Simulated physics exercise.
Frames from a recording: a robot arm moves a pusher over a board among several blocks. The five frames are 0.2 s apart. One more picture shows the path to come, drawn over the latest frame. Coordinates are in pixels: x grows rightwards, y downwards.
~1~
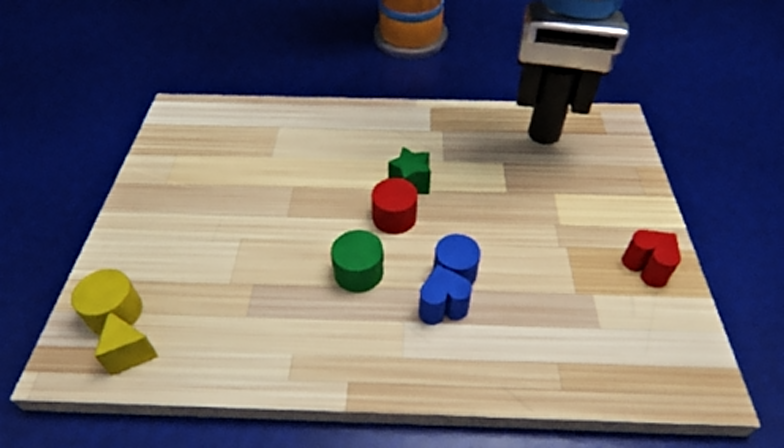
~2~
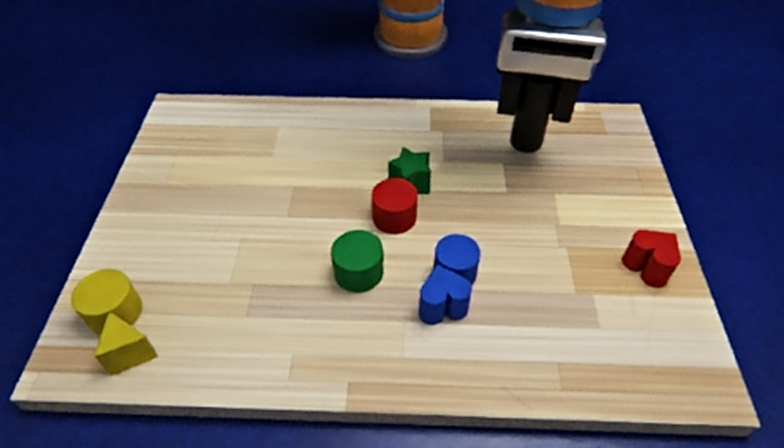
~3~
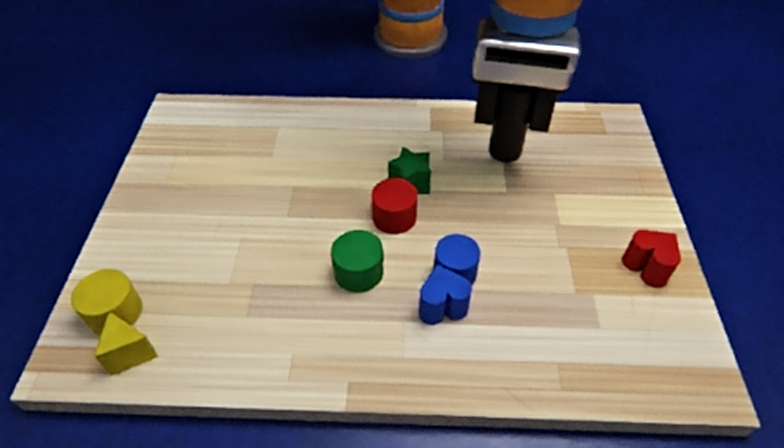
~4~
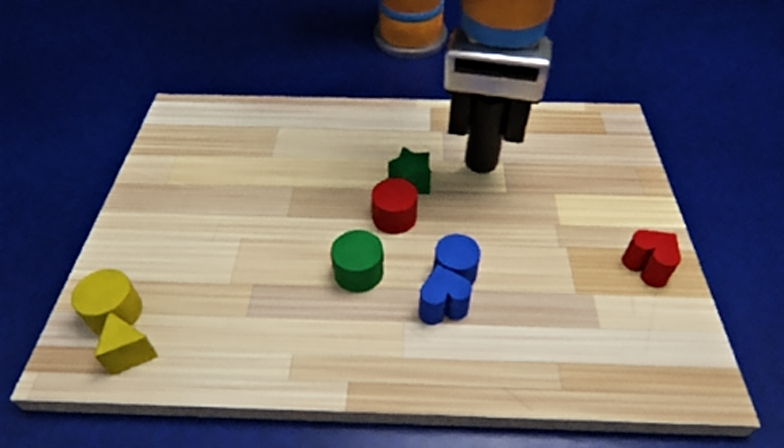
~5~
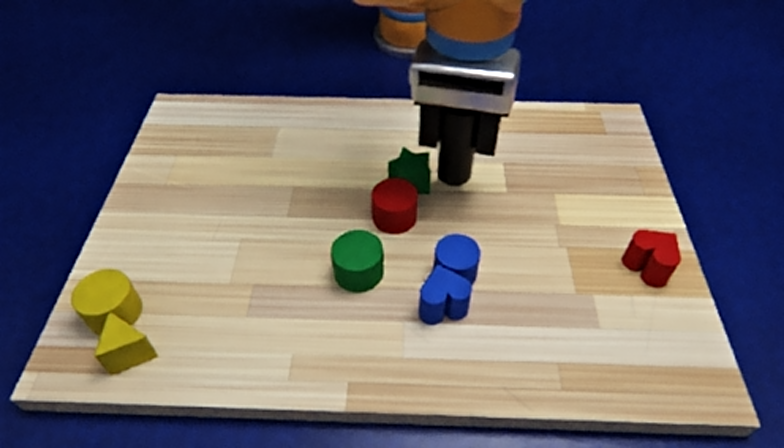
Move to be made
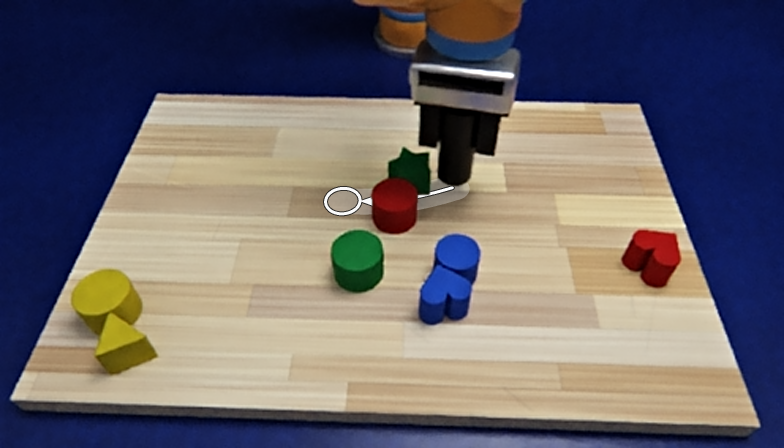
In the video, a robot arm moves its dark pusher left and slightly toward the viewer across a wooden board, nearing the green star and red circle, while the red, green, blue and yellow blocks all stay still.
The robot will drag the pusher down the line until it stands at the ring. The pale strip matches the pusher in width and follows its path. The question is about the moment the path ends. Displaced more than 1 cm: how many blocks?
The number will come to 2.
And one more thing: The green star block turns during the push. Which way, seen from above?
Overhead view: Clockwise.
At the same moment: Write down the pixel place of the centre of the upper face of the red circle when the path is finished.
About (364, 209).
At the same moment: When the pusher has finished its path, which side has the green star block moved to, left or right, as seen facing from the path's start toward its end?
Displaced right.
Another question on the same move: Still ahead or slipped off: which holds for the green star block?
I believe the green star block loses its place ahead of the pusher and slips off.
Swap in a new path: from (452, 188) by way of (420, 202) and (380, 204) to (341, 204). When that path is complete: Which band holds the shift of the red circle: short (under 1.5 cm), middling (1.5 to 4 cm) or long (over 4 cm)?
Beyond 4 cm.
Path on the board, from (452, 188) via (418, 197) and (381, 201), ending at (343, 201).
The first path, step by step. One third of the way, pusher at (418, 183); red circle at (392, 195); green star block at (390, 161), turned 35° clockwise.
Two thirds of the way, pusher at (379, 187); red circle at (368, 207); green star block at (367, 156), turned 70° clockwise.
At the end, pusher at (341, 187); green circle in place; red circle at (364, 209); green star block at (358, 154), turned 105° clockwise.
